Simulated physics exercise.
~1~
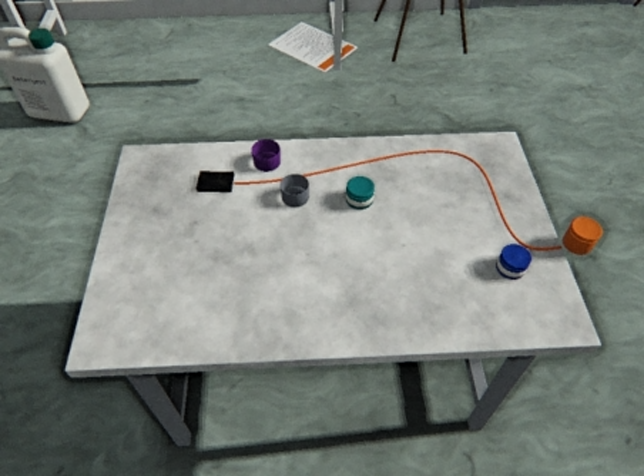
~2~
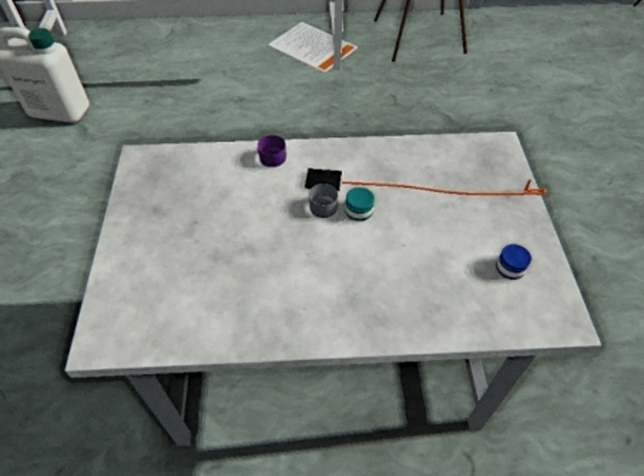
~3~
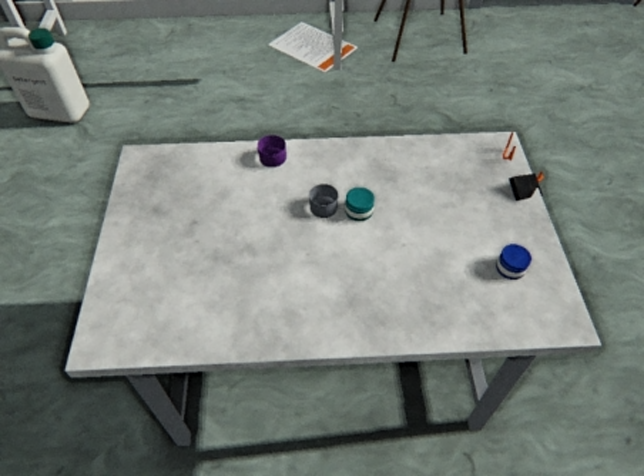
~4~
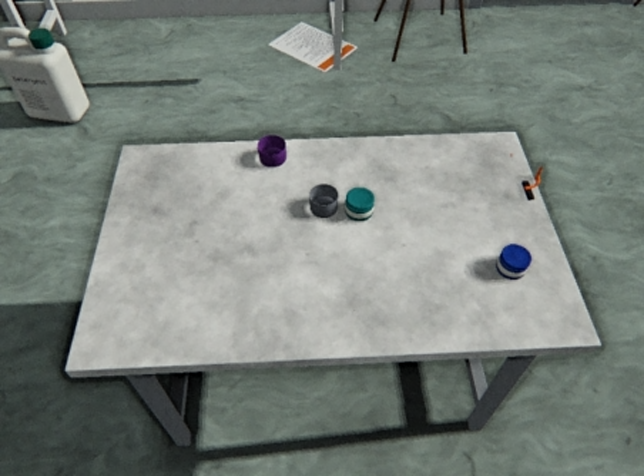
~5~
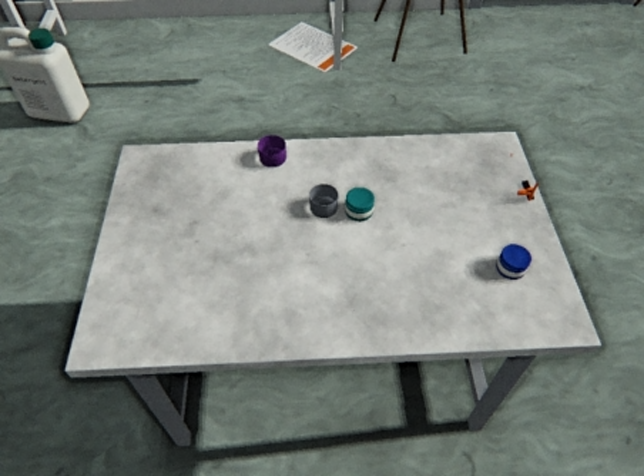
On a grey table, a falling orange object drags a black phone to the right edge by its cable.
